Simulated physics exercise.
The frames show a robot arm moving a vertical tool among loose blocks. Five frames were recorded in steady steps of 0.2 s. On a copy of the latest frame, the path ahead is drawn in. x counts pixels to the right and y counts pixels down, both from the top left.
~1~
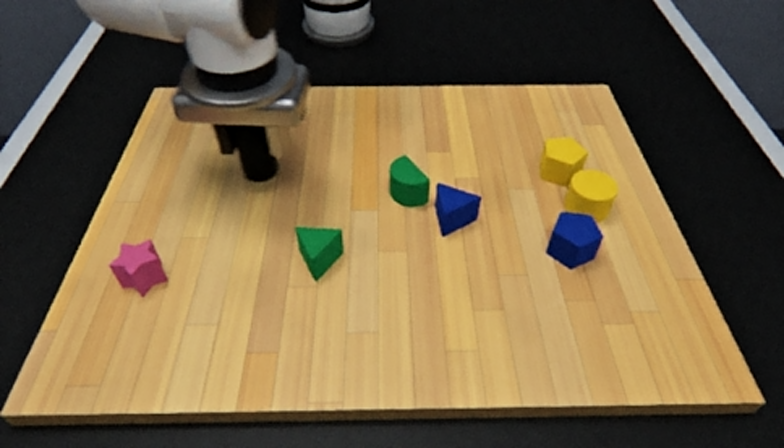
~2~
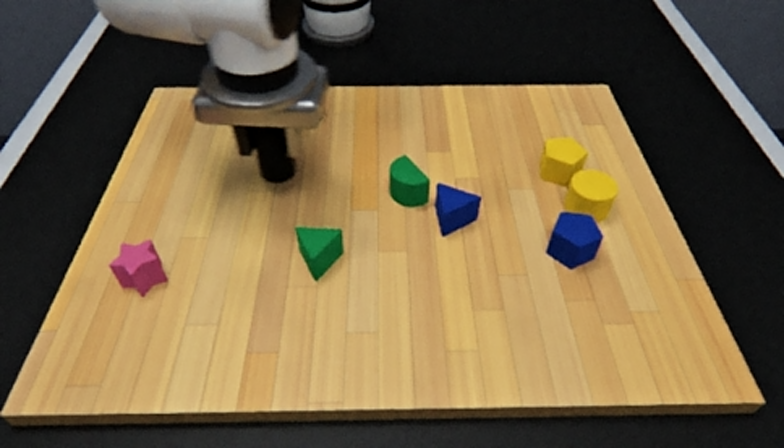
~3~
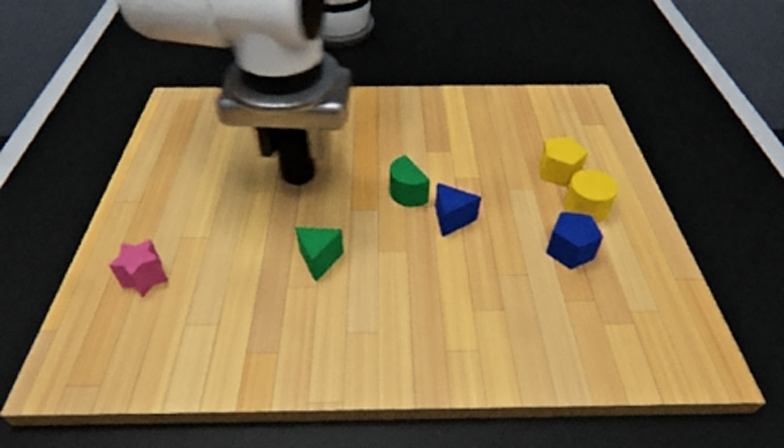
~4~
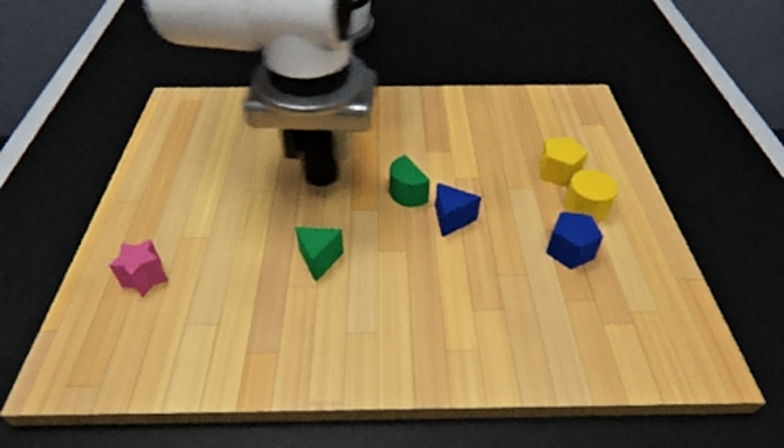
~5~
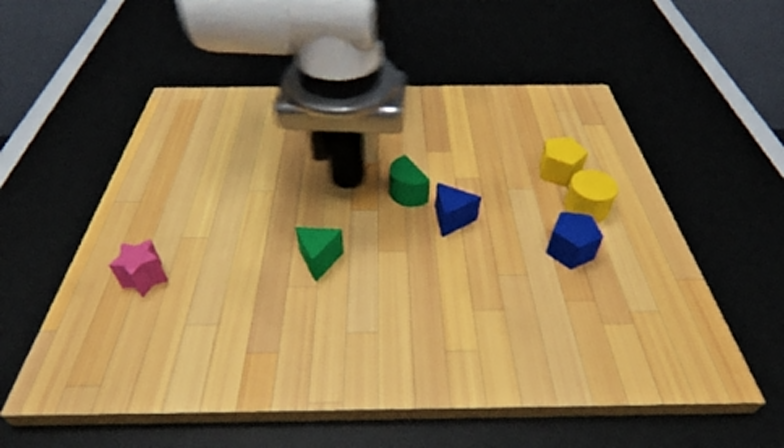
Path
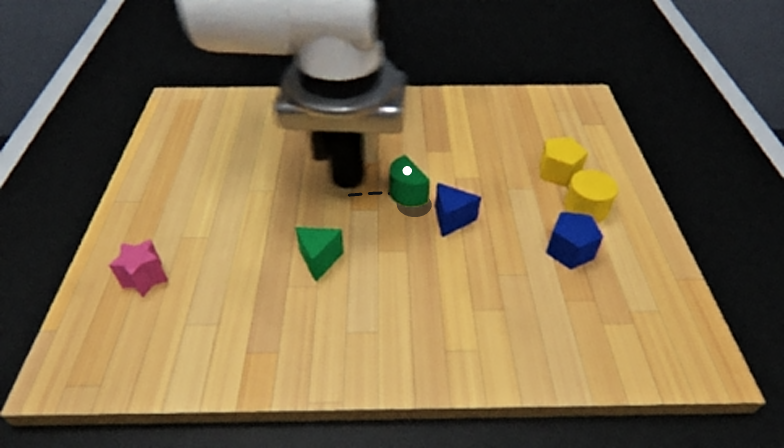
A robot arm moves its vertical tool right toward the still green half-round block.
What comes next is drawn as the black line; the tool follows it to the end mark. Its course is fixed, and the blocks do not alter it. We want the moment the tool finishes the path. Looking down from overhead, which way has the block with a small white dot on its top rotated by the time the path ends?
From above, it looks like the block with a small white dot on its top goes counterclockwise.
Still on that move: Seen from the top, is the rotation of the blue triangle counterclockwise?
It seems not.
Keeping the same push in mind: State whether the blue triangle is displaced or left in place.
At the moment the path ends, the blue triangle no longer stands where it did.
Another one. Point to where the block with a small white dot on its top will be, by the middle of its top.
Somewhere near (450, 176).
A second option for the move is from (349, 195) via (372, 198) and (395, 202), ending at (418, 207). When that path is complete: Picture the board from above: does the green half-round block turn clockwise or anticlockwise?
Rotates counter-clockwise.
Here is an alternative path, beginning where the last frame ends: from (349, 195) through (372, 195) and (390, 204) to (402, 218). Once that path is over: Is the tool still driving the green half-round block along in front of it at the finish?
No, it doesn't check out.
Drawn move, from (349, 195) through (372, 193) and (395, 195) to (414, 204); the dot is on the green half-round block.
What follows on the original path. Halfway along, tool at (384, 176); green half-round block at (419, 171).
At the end, tool at (415, 187); green half-round block at (450, 176), turned 25° anticlockwise; blue triangle at (467, 200), turned 55° clockwise.
